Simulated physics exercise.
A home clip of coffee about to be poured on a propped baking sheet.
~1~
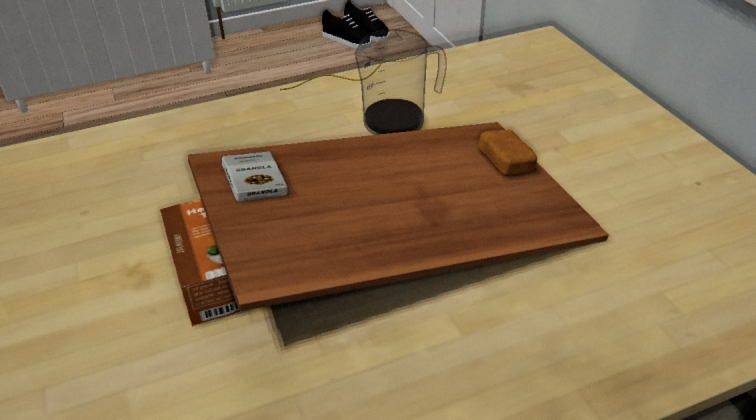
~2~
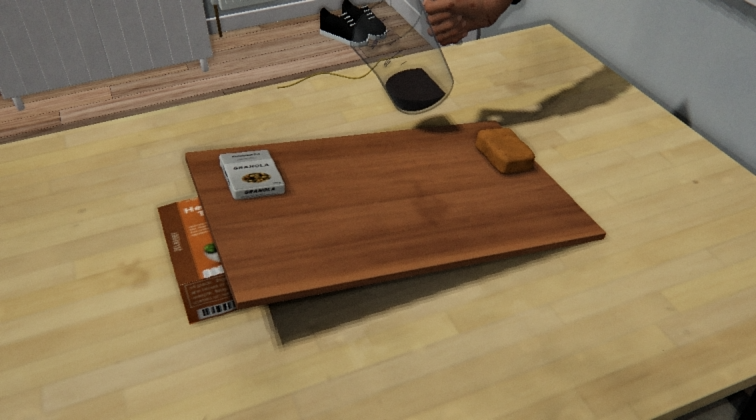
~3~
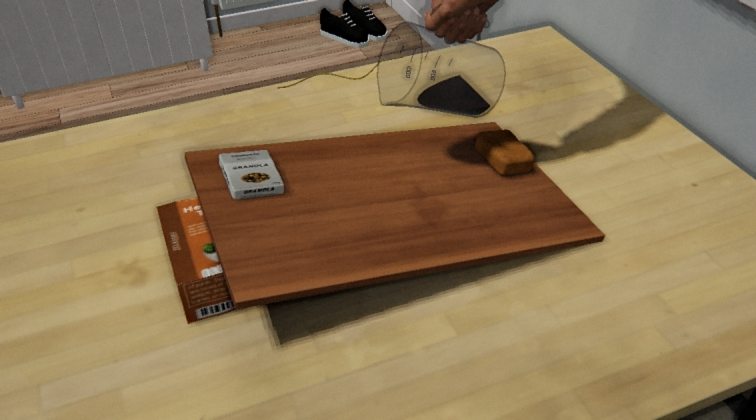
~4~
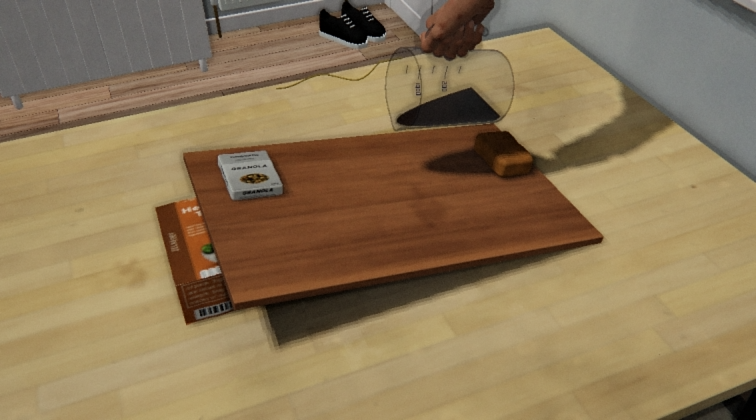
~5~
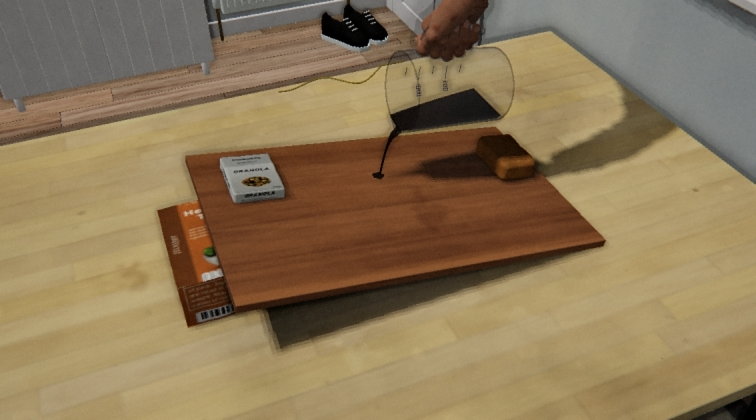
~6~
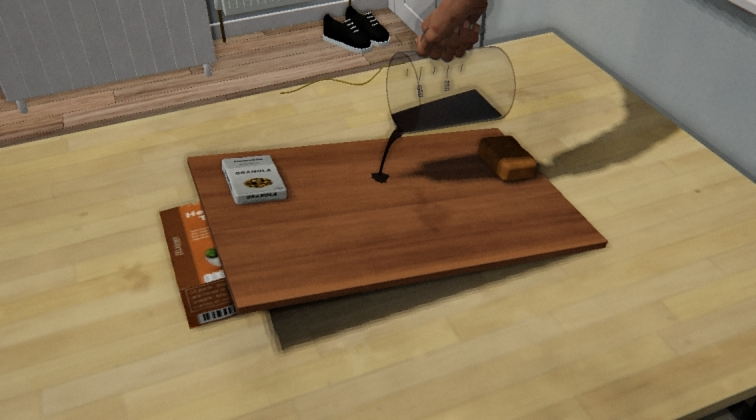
At first a glass jug with dark liquid stands behind a tilted wooden-looking board, which holds a small granola packet and a brown bread roll. A hand lifts the jug and tips it leftward over the board's far edge, then a thin dark stream pours onto the surface, leaving a small spot.
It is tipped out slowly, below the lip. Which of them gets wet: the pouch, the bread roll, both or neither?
Item by item: On the left the pouch - dry, on the right the bread roll - wet.
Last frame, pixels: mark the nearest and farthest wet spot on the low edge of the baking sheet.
It's wet from (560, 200) at the near side to (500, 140) at the far side.
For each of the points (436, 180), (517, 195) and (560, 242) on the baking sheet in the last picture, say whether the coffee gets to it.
Starting from the first: Caught by it, then caught by it, finally never touched.
A moment on, it runs down to the right; the pouch is untouched; the bread roll is untouched.
Further on, it runs down to the right and off the end; the pouch is untouched; the bread roll is reached.
When it is over, it runs down to the right and off the end; the pouch is untouched; the bread roll is reached.
